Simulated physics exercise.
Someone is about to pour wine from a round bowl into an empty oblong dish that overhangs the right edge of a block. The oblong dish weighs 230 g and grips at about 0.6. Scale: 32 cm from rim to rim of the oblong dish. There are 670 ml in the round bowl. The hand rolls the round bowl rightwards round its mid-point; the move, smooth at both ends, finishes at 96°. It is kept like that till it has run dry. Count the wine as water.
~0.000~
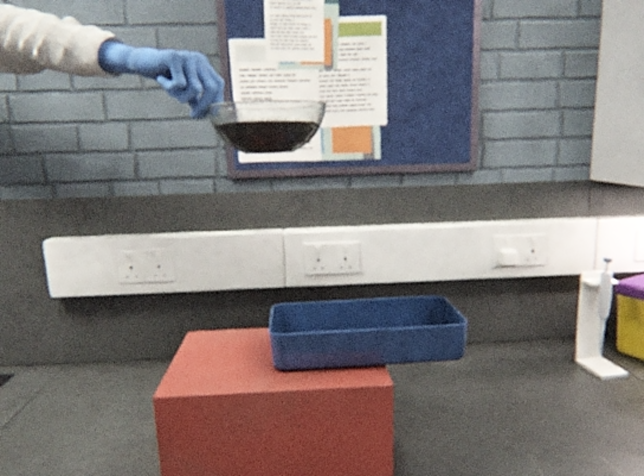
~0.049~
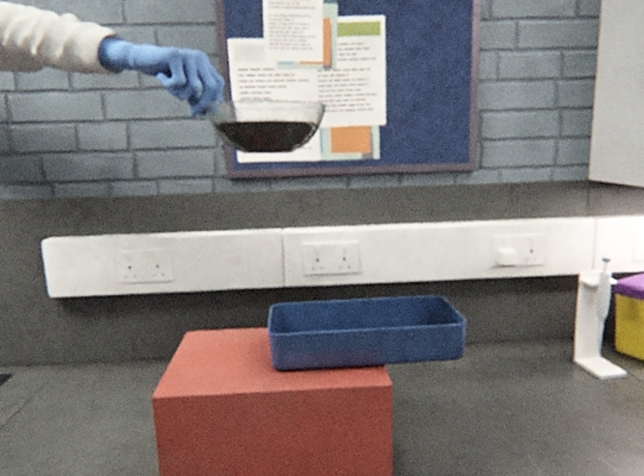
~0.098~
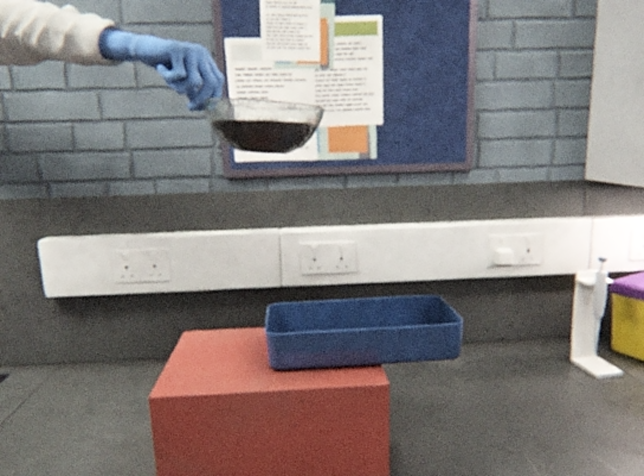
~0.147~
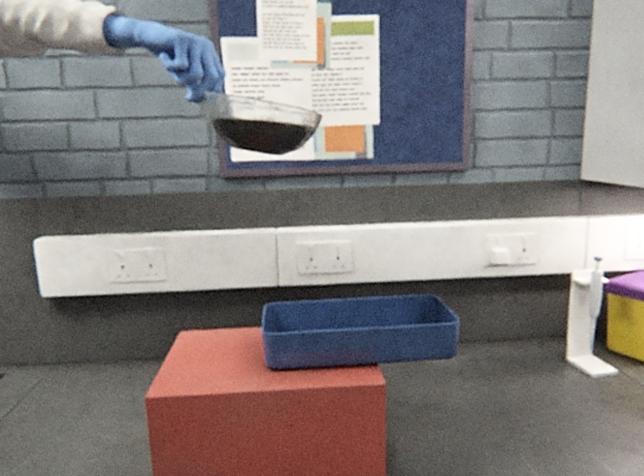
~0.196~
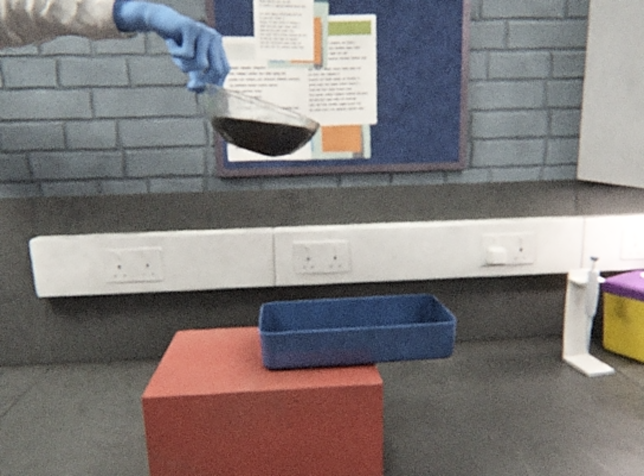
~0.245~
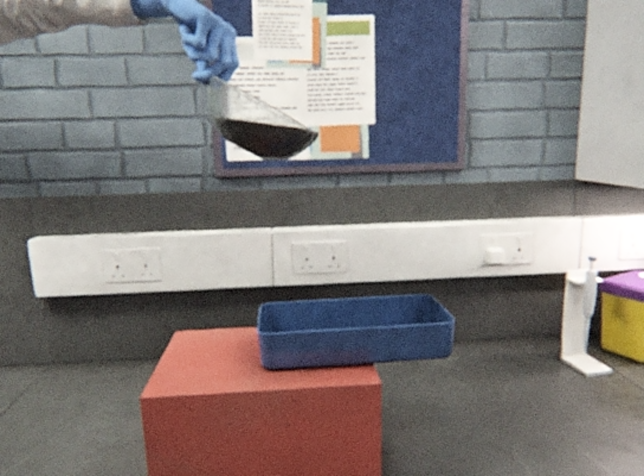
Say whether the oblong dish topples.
The oblong dish topples off.
By 0.52 s the tilt is 86° and 13 per cent is still to pour; the oblong dish lies level with 3 per cent in it.
By 0.72 s the tilt is 96° and 0 per cent is still to pour; the oblong dish leans 28° with 73 per cent in it.
By 0.92 s the tilt is 96° and 0 per cent is still to pour; the oblong dish leans 48° with 51 per cent in it.
By 1.15 s the tilt is 96° and 0 per cent is still to pour; the oblong dish leans 83° with 5 per cent in it.
At rest the oblong dish leans 68° with 0 per cent in it.
